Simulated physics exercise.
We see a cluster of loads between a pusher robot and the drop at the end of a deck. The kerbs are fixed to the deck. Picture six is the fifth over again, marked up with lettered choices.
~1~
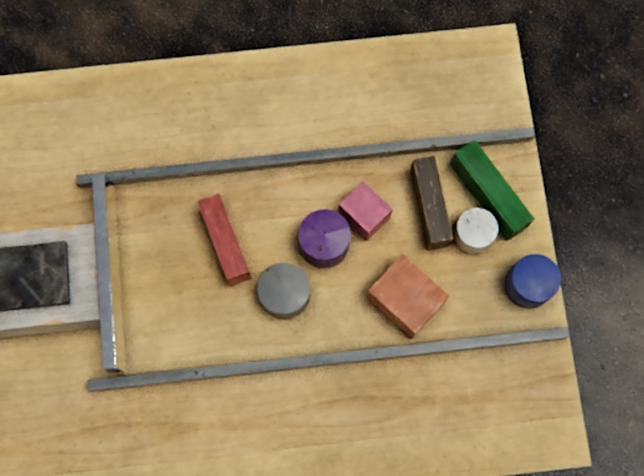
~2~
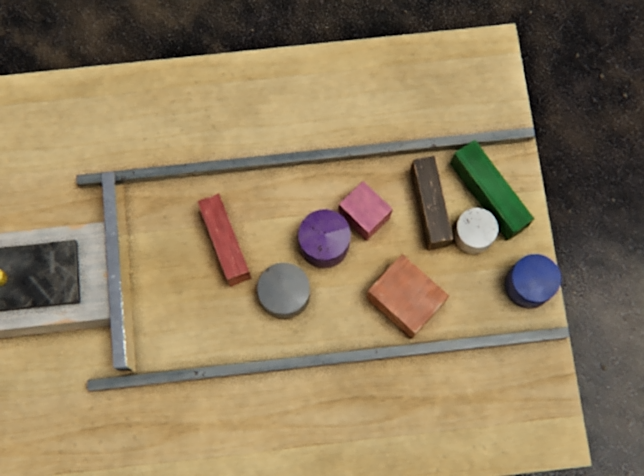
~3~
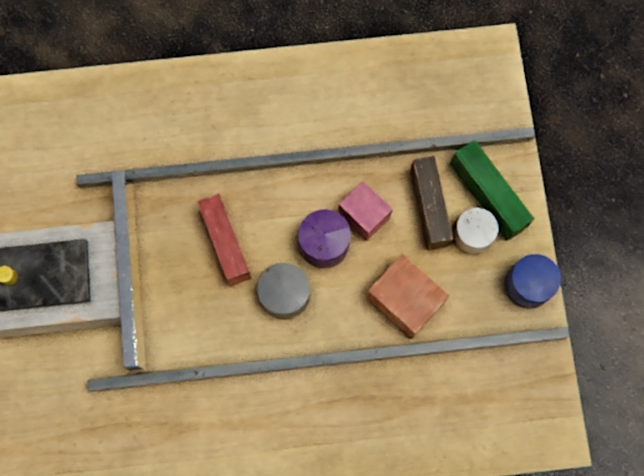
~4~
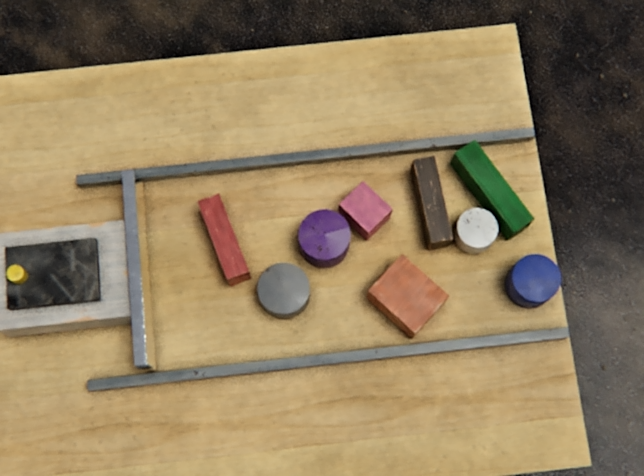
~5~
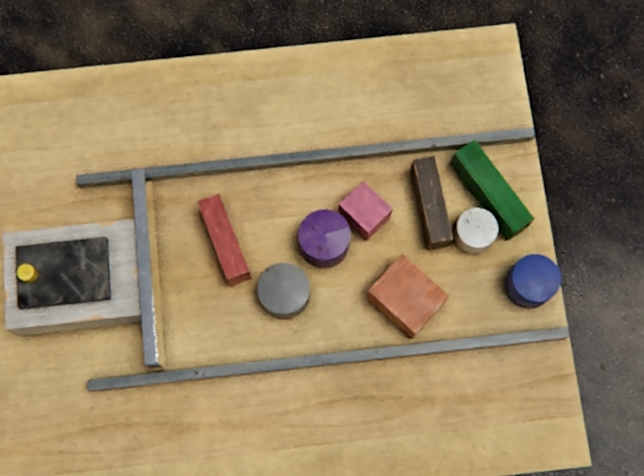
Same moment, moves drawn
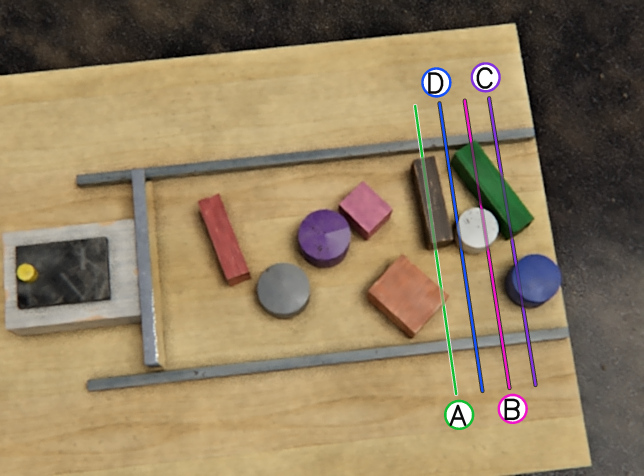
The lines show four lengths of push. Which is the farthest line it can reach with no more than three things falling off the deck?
D is the last line within the limit.
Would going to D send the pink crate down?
No.
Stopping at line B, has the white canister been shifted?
By then, yes.
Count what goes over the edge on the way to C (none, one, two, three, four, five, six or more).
In all, six or more.
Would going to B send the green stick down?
Yes.
On the marked copy, A at (435, 245); B at (486, 239); C at (511, 236); D at (460, 242).
With D. Early on, robot (187, 259); grey canister (301, 296); red bar (277, 232).
Further on, robot (301, 247); green stick (497, 187); white canister (493, 229).
At the end, robot (389, 238); green stick over the edge; blue canister over the edge; three fallen.
As for the rest, A is within the limit but short; B drops four; C drops six.
